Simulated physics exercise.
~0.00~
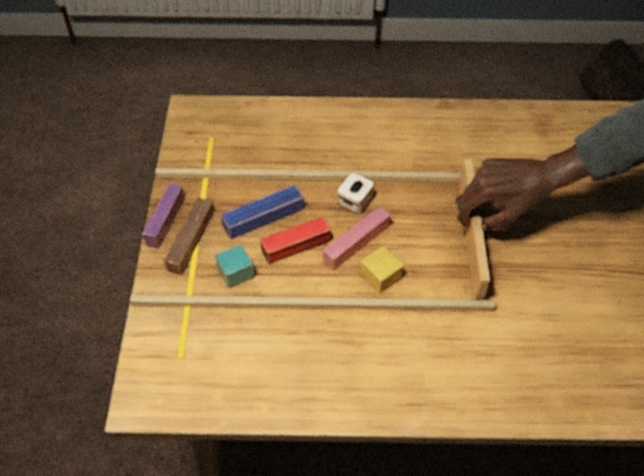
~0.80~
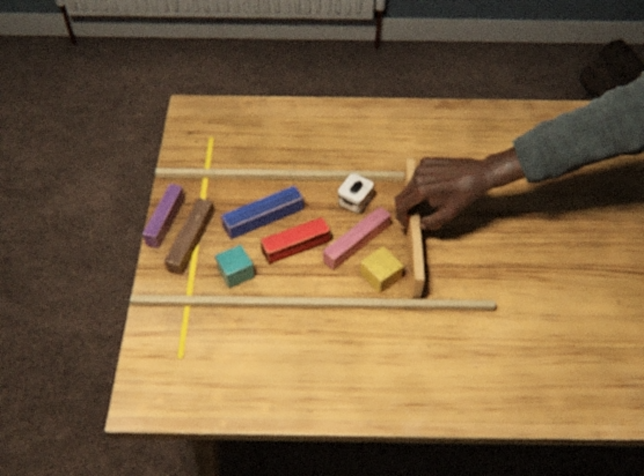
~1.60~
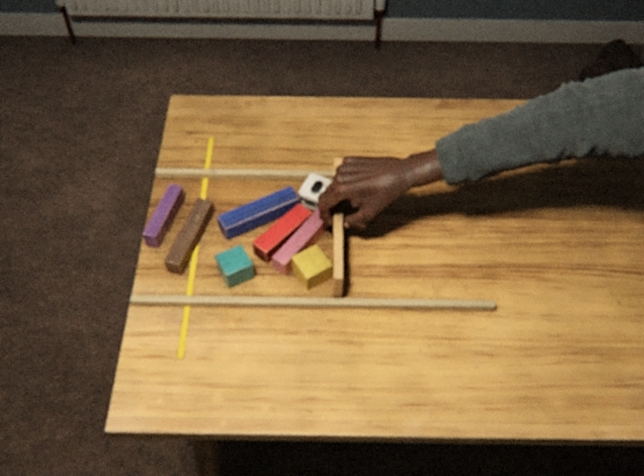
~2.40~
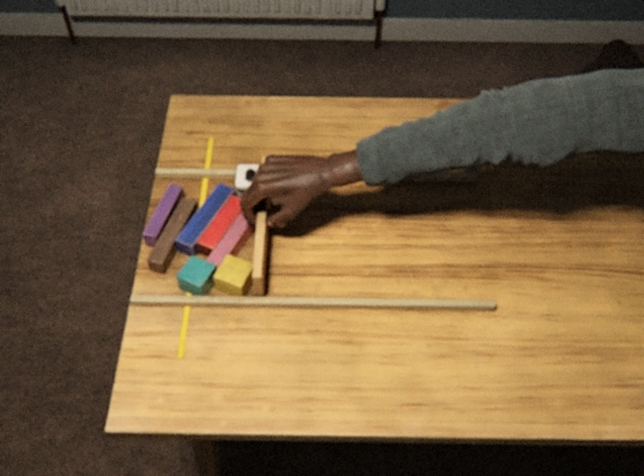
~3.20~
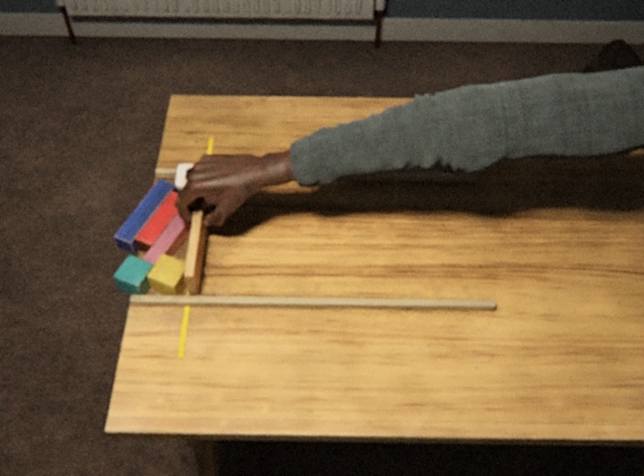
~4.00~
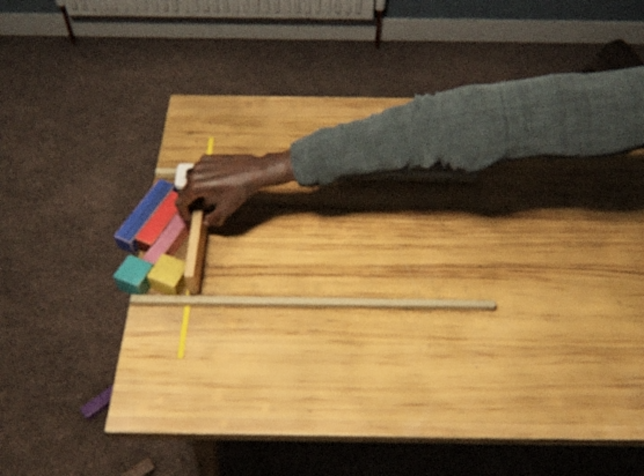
On a wooden table, a hand pushes blocks left with a board, and two fall off.
